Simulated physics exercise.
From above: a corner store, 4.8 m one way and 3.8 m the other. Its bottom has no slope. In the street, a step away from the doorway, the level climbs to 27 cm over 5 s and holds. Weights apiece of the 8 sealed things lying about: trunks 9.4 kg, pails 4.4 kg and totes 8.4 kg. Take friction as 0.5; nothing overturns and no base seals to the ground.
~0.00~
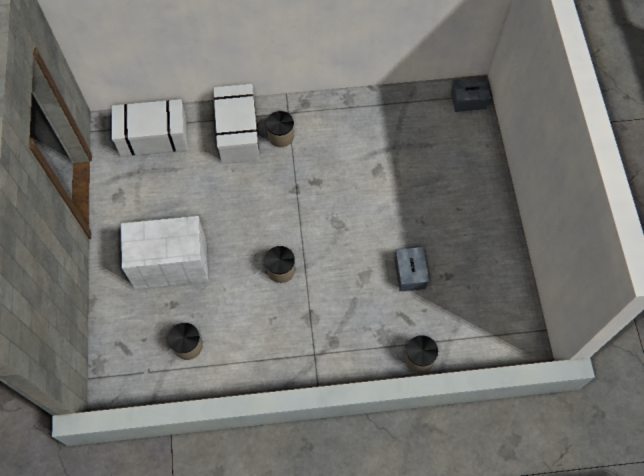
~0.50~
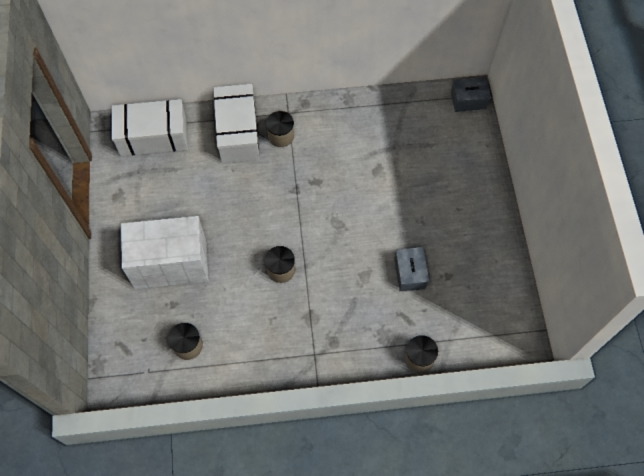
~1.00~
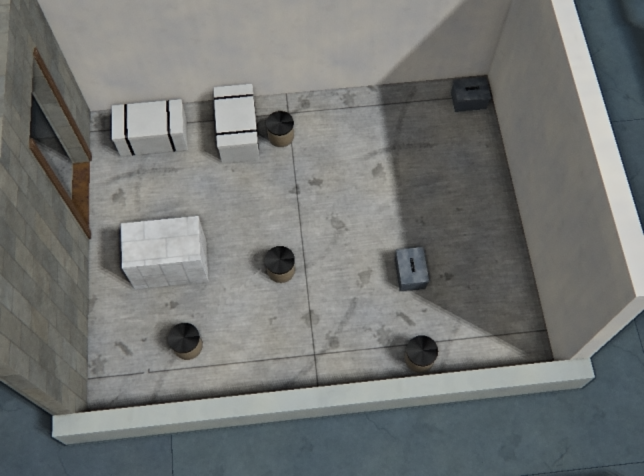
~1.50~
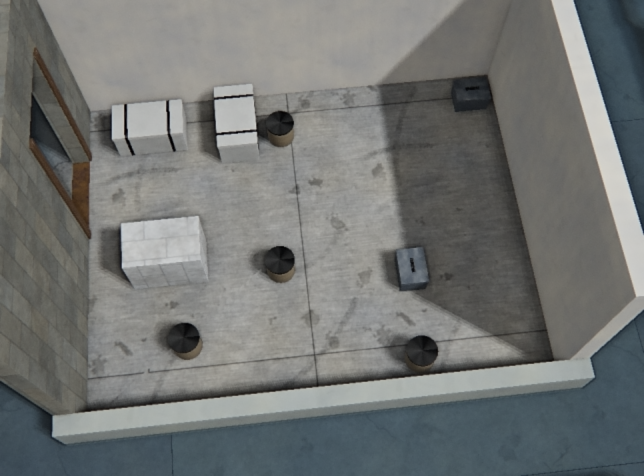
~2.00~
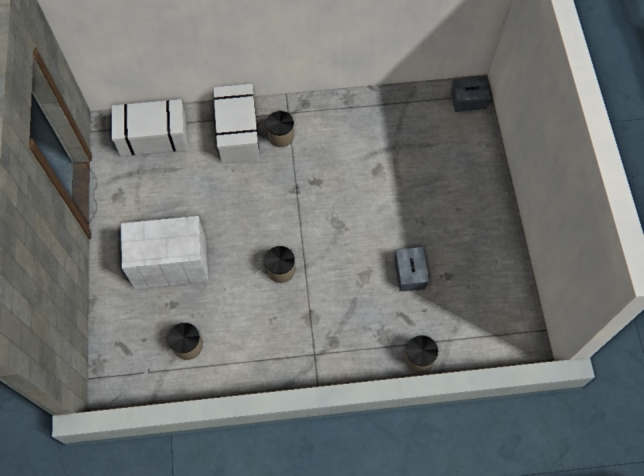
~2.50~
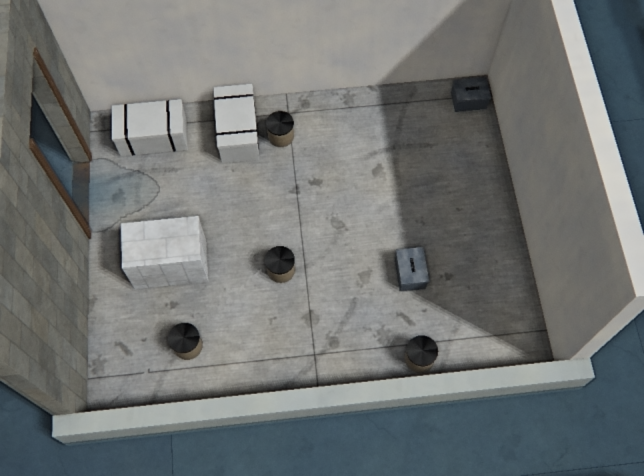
Water covers the ground outside the walled room, then spreads in through the left opening.
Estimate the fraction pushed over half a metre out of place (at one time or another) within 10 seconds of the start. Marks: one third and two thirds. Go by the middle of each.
That comes to between one and two thirds.
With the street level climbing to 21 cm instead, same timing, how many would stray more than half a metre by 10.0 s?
Then 2.
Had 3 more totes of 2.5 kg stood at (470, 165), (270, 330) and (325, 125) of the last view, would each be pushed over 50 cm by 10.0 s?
In turn: Past it, short of it, over.
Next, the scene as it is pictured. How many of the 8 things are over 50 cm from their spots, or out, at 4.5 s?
I count 0.
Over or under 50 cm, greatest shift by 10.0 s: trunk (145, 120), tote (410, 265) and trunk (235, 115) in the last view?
In turn: Short of it, short of it, over.
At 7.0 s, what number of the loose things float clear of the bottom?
I count 3.
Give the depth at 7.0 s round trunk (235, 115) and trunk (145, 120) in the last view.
About 7 and 5 cm.
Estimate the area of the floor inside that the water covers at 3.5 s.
Roughly 2.5 m2.
After 3.5 s 0 of 8 are over 50 cm from their spots; 0 afloat.
After 4.5 s 0 of 8 are over 50 cm from their spots; 0 afloat.
After 7.0 s 2 of 8 are over 50 cm from their spots; 3 afloat.
After 10.0 s 3 of 8 are over 50 cm from their spots, and 3 have been at some point; 5 afloat.
